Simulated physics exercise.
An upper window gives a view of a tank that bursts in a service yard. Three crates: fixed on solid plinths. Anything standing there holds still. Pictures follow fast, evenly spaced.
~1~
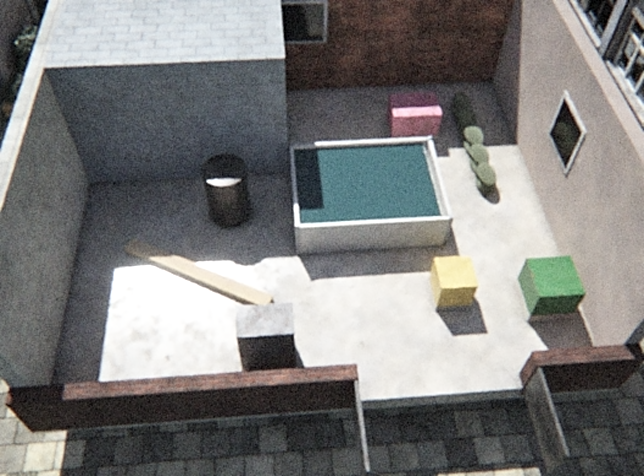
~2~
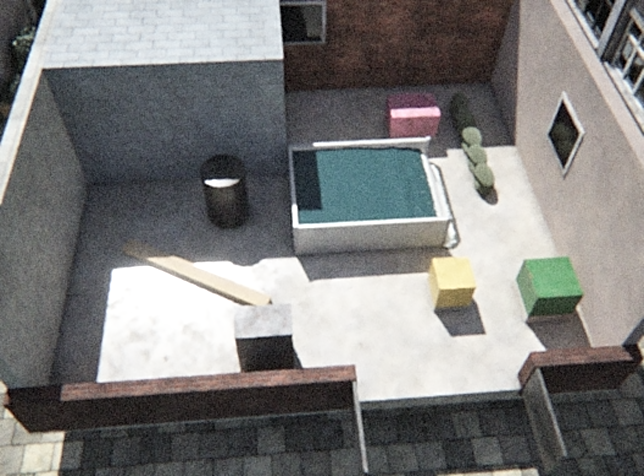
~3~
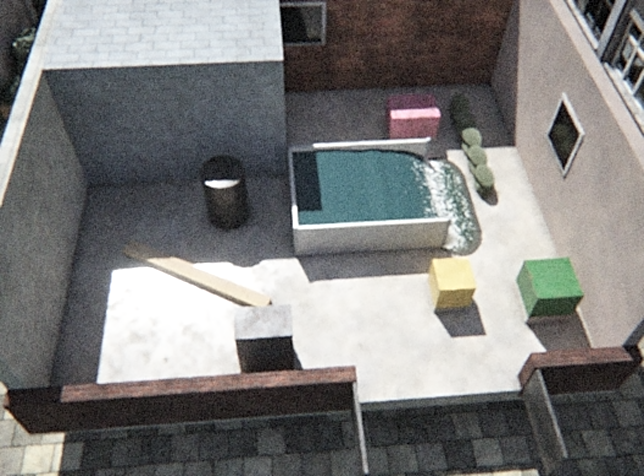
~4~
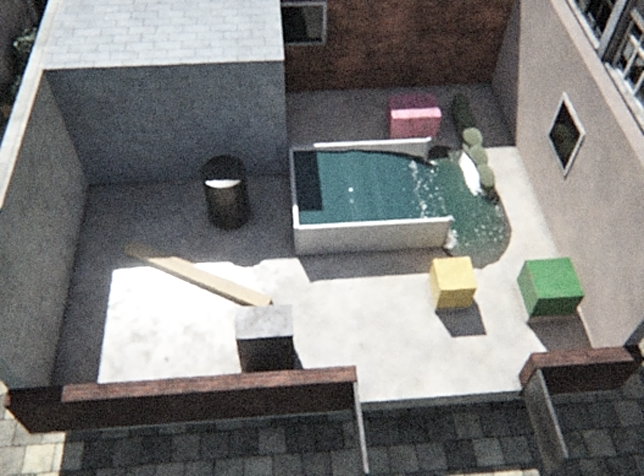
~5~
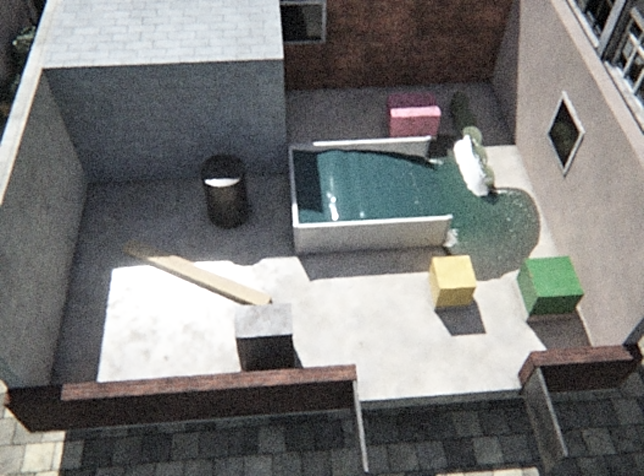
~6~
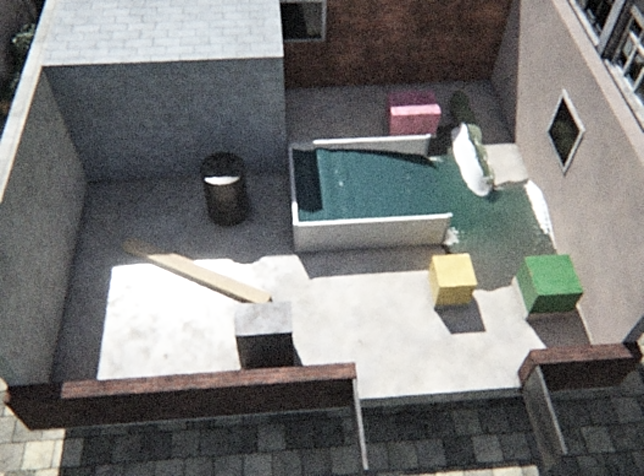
The clip opens on a walled yard seen from above, with a pale-sided tank of still, dark teal water among pink, yellow and green crates. The tank's right side gives way and water pours out, spreading right across the paving, foaming against the rounded green shapes and reaching the right wall.
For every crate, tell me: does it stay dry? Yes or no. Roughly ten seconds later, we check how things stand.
Here is how it goes: The yellow crate, no, it gets wet; the pink crate, no, it gets wet; the green crate, no, it gets wet.
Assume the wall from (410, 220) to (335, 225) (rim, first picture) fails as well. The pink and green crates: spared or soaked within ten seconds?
Within ten seconds the pink crate stays untouched and the green crate stays untouched.
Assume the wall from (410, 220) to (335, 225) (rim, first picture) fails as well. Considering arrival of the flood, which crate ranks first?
That would be the crate marked yellow, reached first.
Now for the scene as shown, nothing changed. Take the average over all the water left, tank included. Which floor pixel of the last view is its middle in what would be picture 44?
Somewhere near (415, 182).
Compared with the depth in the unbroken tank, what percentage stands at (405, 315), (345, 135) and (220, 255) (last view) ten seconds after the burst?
Approx. values, in order: 2 %, 14 %, 4 %.
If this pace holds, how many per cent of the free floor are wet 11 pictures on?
30 %.
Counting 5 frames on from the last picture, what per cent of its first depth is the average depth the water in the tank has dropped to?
Close to 60 %.
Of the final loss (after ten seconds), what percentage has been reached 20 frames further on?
Estimate: Some 5 %.
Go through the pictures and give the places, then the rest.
In the first picture, the water tank at (367, 183) is whole and still.
In the second picture, the front is at (446, 247), out from the gap at (432, 196).
In the third picture, the front is at (471, 249), out from the gap at (432, 198).
In the fourth picture, the front is at (494, 256), out from the gap at (432, 199).
In the fifth picture, water pours out at (432, 197) and has run to (535, 228).
In the sixth picture, water pours out at (432, 196) and has run to (553, 246).
A moment on, water covers 20 % of the floor; the yellow crate water round its plinth, the pink crate water round its plinth, the green crate water round its plinth.
Next, water covers 30 % of the floor; the yellow crate water round its plinth, the pink crate water round its plinth, the green crate water round its plinth.
Then, water covers 50 % of the floor; the yellow crate water round its plinth, the pink crate water round its plinth, the green crate water round its plinth.
Later, water covers 65 % of the floor; the yellow crate water round its plinth, the pink crate water round its plinth, the green crate water round its plinth.
In the end, water covers 75 % of the floor; the yellow crate was topped, the pink crate was topped, the green crate was topped.
